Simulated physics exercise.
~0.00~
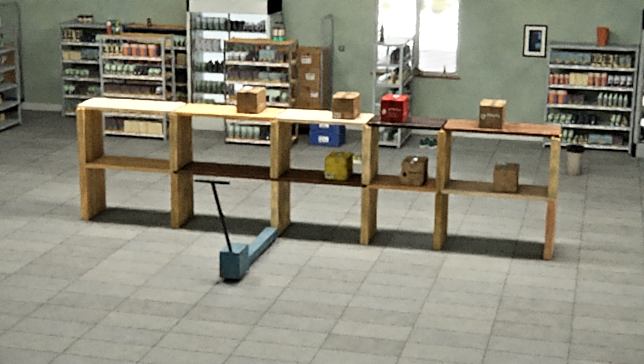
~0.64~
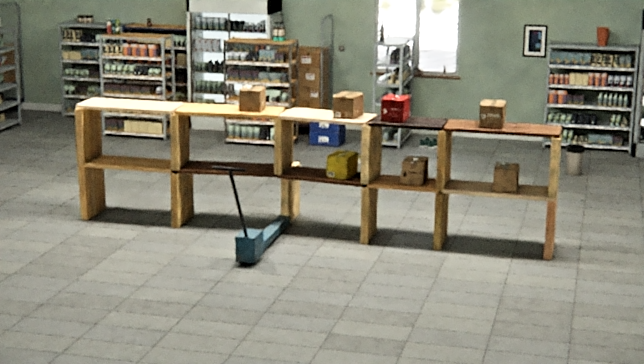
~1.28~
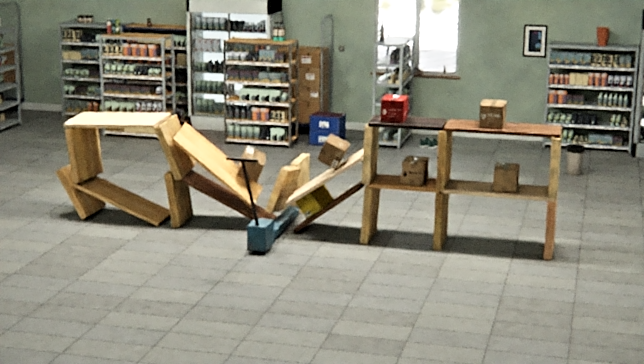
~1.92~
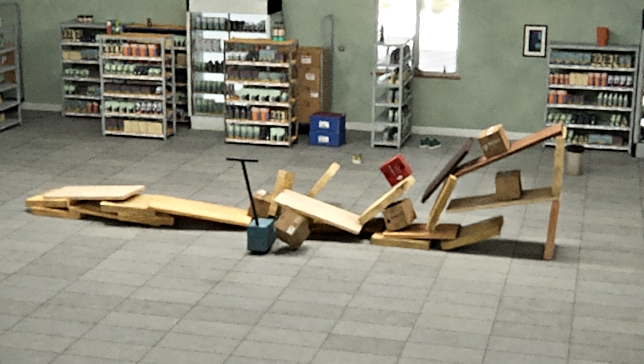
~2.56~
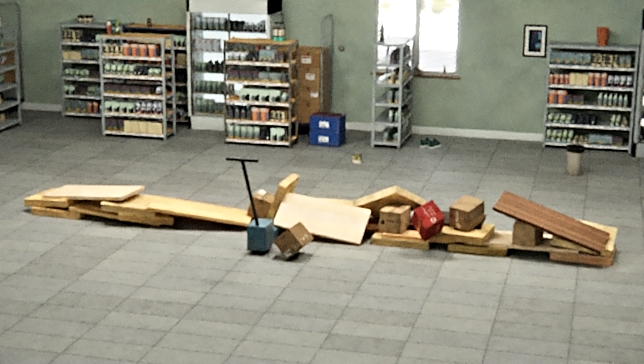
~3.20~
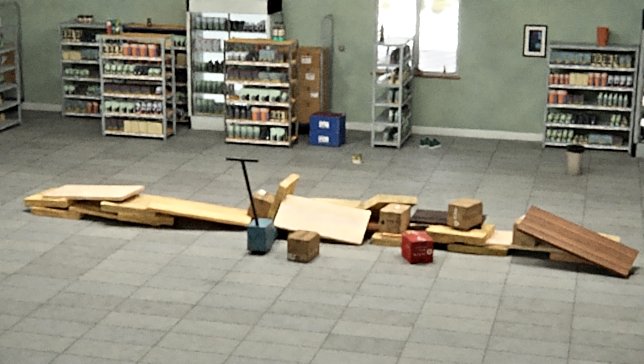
We see a two-tier shelf of loose boards on upright slabs, holding several cartons, as a blue floor jack slides in at its base. The left and middle spans collapse first, then the right side topples, leaving everything in a low heap with the red carton on the floor in front.
